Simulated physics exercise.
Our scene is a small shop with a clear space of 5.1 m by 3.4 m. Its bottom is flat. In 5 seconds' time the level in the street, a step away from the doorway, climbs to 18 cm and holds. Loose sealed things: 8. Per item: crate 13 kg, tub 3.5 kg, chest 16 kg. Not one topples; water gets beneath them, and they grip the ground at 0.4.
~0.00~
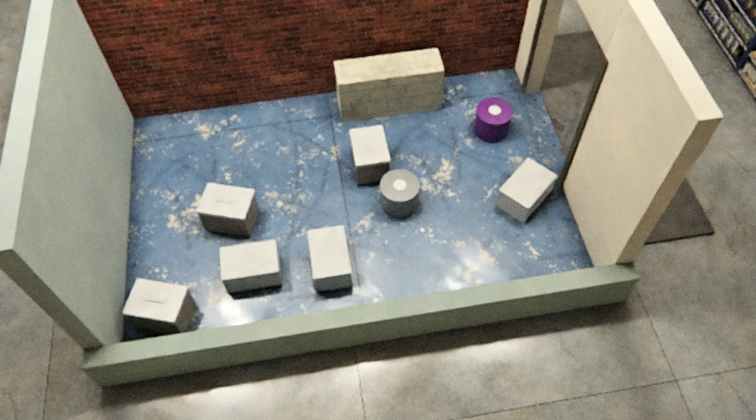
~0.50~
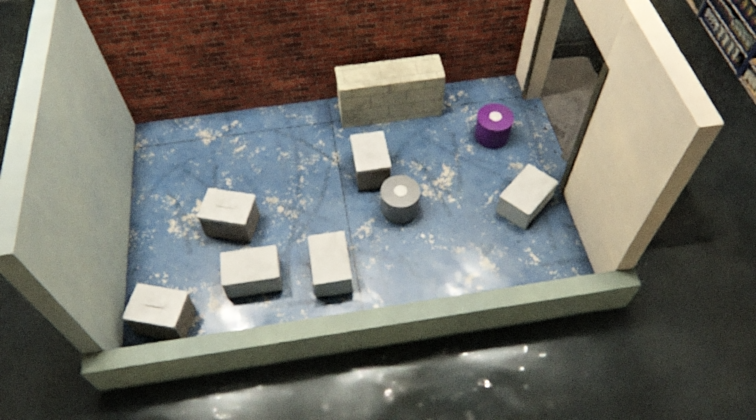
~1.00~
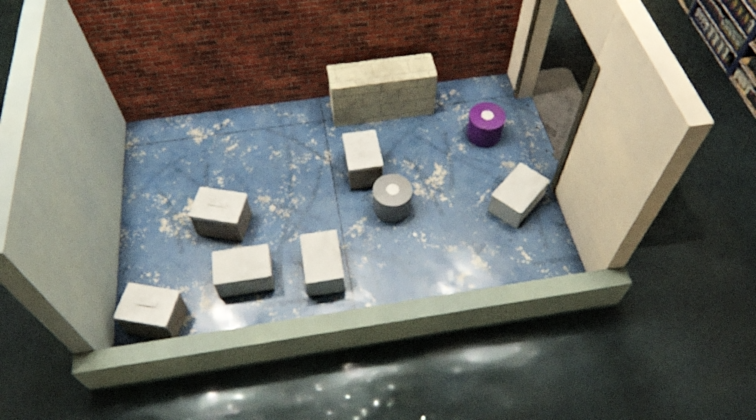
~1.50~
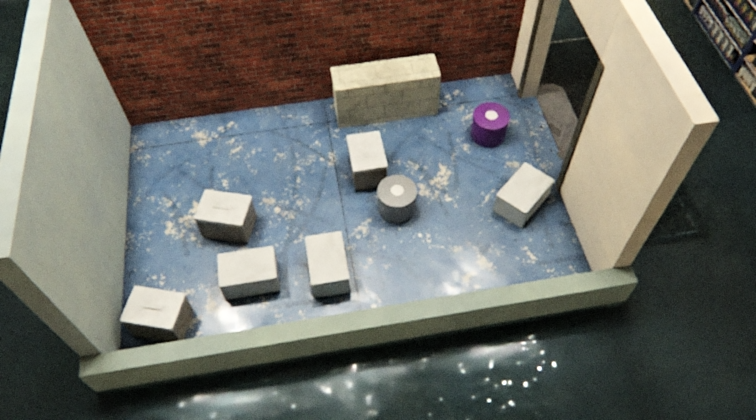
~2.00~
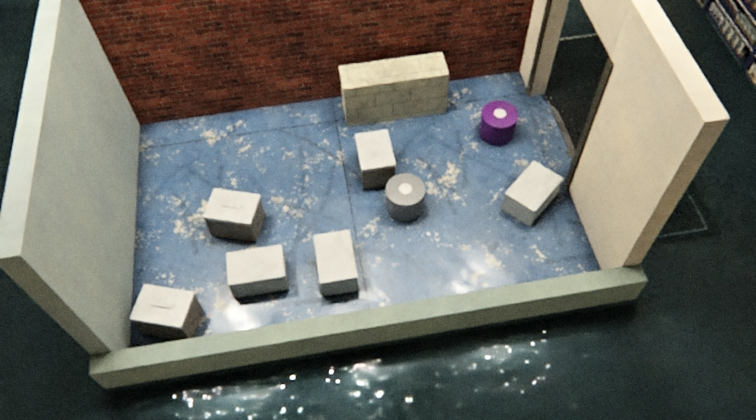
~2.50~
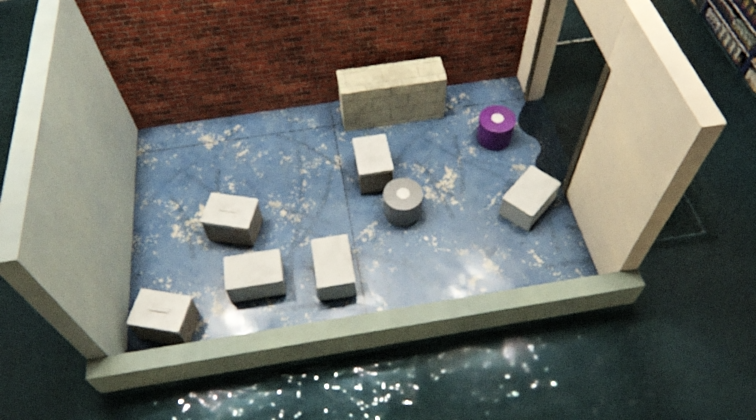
Dark water spreading over the grey paving around a small brick-backed room, then edging in through the right doorway, blocks staying still.
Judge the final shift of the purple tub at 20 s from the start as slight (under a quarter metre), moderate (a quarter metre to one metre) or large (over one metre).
It will be swept well away.
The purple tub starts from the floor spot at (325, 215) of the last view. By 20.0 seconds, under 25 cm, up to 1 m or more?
I'd say it goes a long distance.
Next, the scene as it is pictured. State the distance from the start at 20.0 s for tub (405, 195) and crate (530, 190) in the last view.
Net displacement, in order: 50 cm; 100 cm.
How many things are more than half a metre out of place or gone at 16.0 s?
8.
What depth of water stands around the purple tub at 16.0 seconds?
About 14 cm.
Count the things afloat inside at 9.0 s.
My tally comes to 3.
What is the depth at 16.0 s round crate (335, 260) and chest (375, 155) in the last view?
Depth approx. 14 cm / 14 cm.
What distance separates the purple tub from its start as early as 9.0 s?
I'd put it at around 450 cm.
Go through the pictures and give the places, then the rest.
The first frame shows the purple tub at (495, 111) rests on the ground; 0.0 m2 under water; 0 of 8 have shifted.
The second frame shows the purple tub at (496, 117), on the bottom; 0.0 m2 under water; 0 of 8 have shifted.
The third frame shows the purple tub at (487, 116), on the bottom; 0.0 m2 under water; 0 of 8 have shifted.
The fourth frame shows the purple tub at (491, 116) rests on the ground; 0.0 m2 under water; 0 of 8 have shifted.
The fifth frame shows the purple tub at (500, 114), on the bottom; water covers 0.0 m2; 0 of 8 have shifted.
The sixth frame shows the purple tub at (498, 119), on the bottom; 0.2 m2 under water; 0 of 8 have shifted.
After 4.0 s the purple tub is near (457, 115), 0.5 m from its start, aground; 0 afloat.
After 9.0 s the purple tub is near (145, 206), 4.3 m from its start, afloat; 3 afloat.
After 16.0 s the purple tub is near (188, 182), 3.7 m from its start, afloat; 8 afloat.
After 20.0 s the purple tub is near (223, 113), 3.4 m from its start, afloat; 8 afloat.
